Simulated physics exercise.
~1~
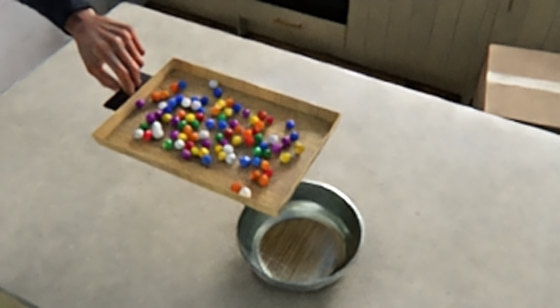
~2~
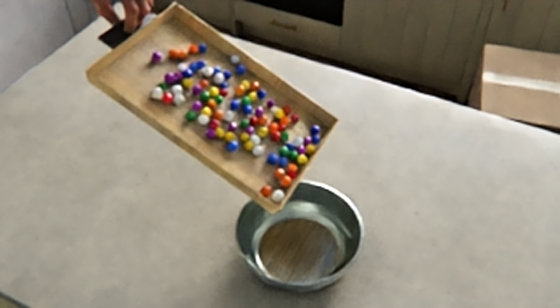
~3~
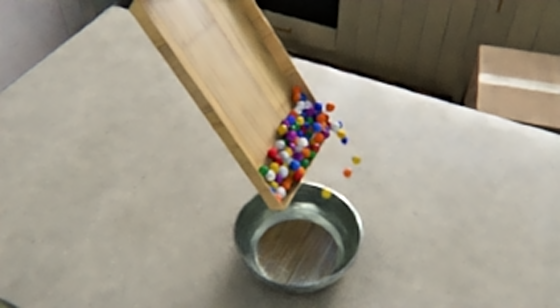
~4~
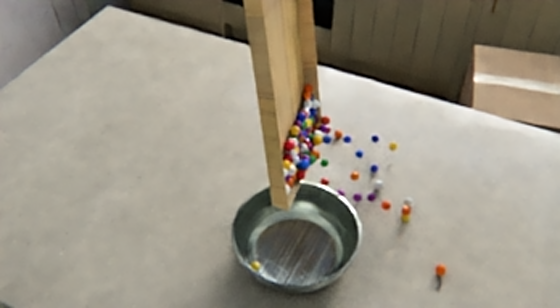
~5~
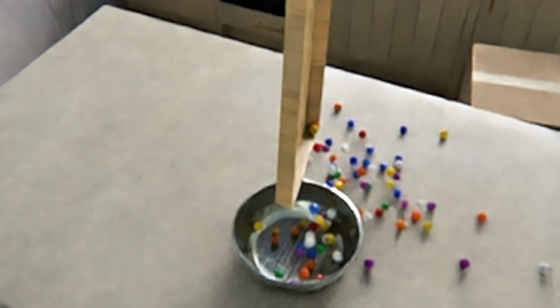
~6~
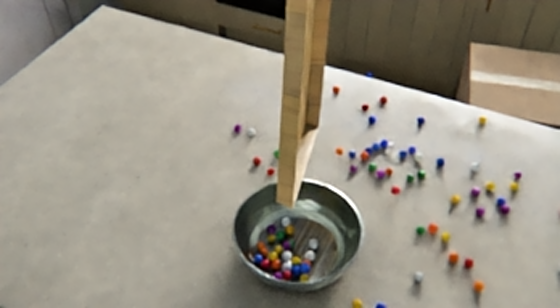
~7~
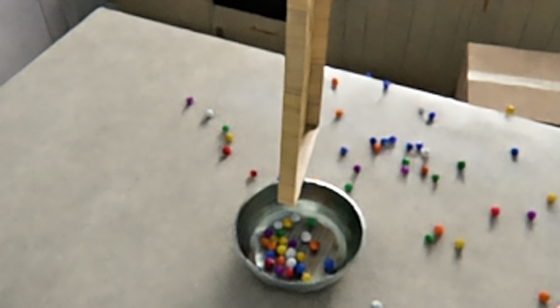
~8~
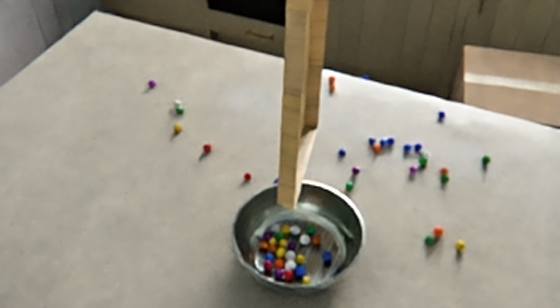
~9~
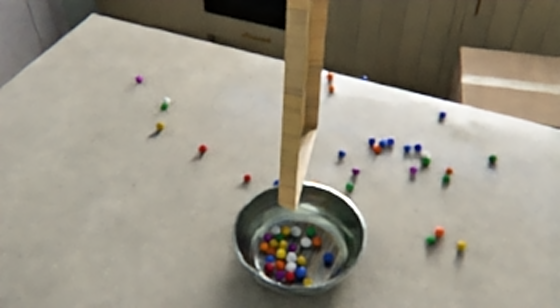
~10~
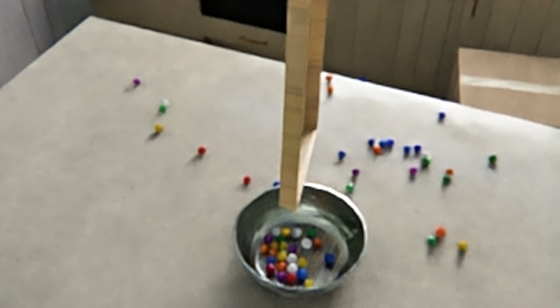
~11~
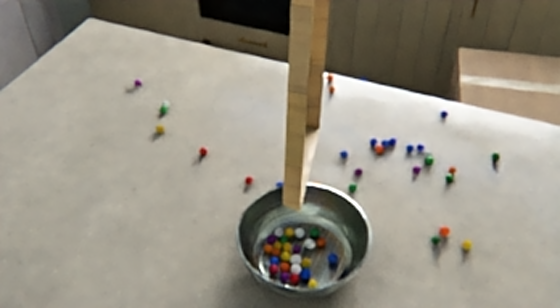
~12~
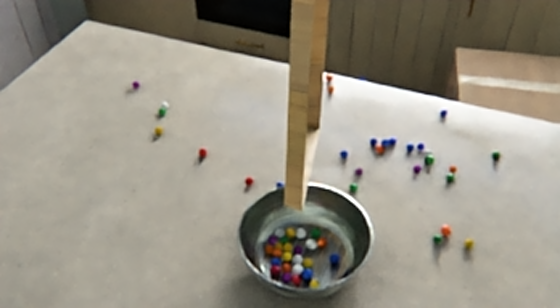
We see a hand tip a wooden tray of colourful marbles above a metal bowl on a pale table until the tray stands upright. The marbles slide off its lower end, some landing in the bowl while most scatter, and those remaining on the table come to rest around it.
